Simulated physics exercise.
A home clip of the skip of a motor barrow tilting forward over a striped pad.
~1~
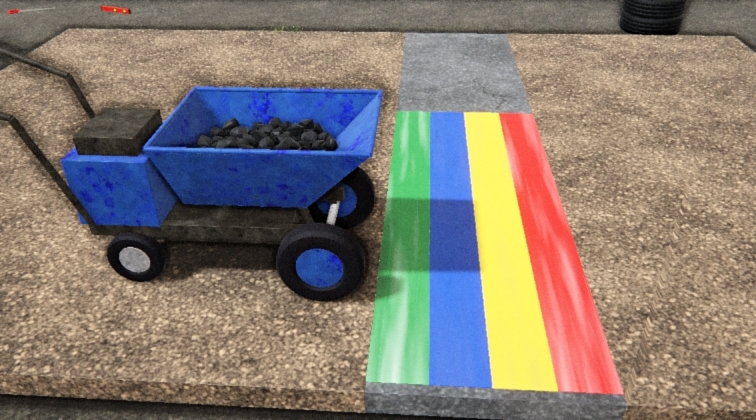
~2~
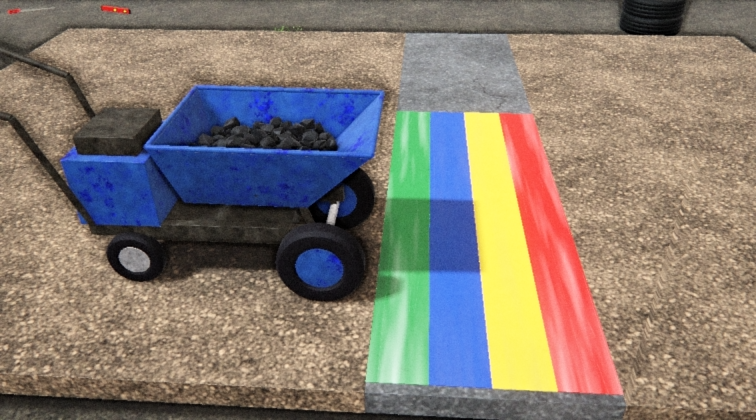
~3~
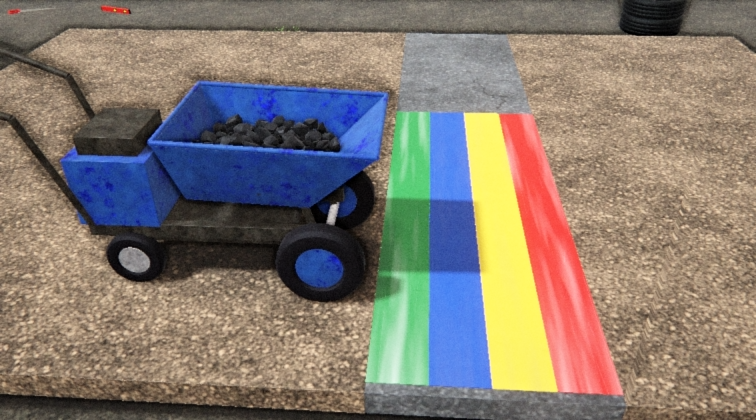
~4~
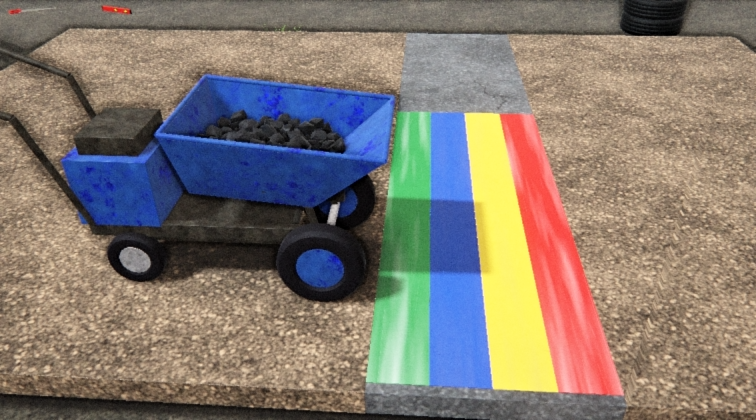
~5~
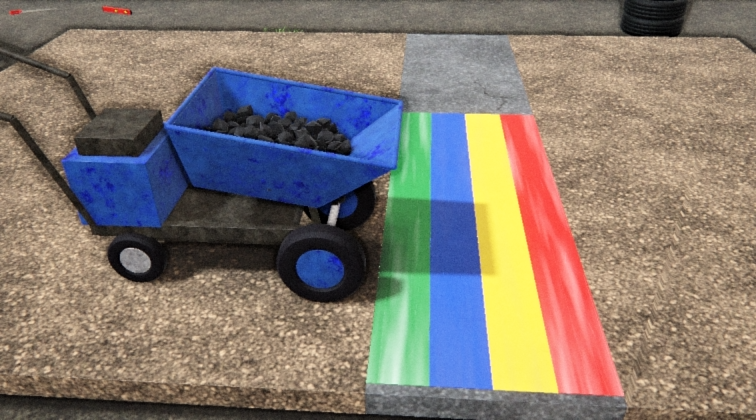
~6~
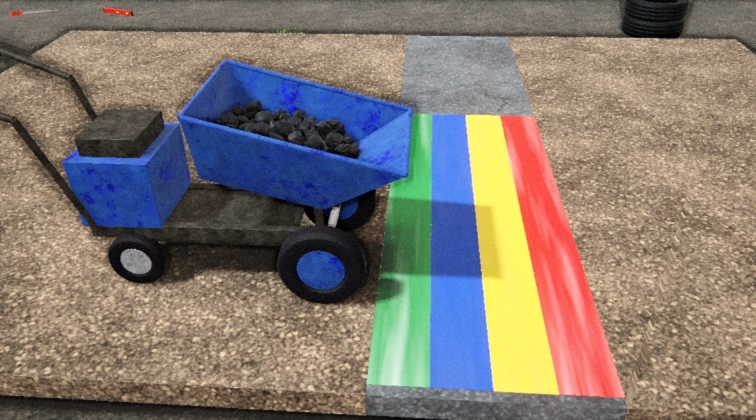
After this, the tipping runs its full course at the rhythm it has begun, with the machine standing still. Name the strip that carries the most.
Most lies over the yellow band.
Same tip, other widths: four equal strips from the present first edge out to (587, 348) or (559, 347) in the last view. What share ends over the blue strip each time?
In turn 20 and 10 in a hundred.
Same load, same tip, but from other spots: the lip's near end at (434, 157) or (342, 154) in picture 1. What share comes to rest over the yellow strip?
About 30 and 30 per cent.
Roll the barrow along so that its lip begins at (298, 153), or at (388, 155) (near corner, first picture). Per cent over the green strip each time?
In turn 30 and 0 in a hundred.
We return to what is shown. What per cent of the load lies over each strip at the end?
About: Green strip 0, blue strip 25, yellow strip 45, red strip 15 per cent.
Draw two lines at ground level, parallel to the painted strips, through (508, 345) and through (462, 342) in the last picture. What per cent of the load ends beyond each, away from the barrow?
In turn 50 and 90 in a hundred.
Soon, skip tipped steeply; all in the skip.
A while on, skip tipped steeply; most in the skip; a small part over the blue strip; a small part over the yellow strip.
Towards the end, skip tipped right over; a small part in the skip; about a quarter over the blue strip; about half over the yellow strip; a small part over the red strip; a stray few off the paint.
Finally, skip tipped right over; a small part in the skip; none over the green strip; about a quarter over the blue strip; about half over the yellow strip; a small part over the red strip; a stray few off the paint.
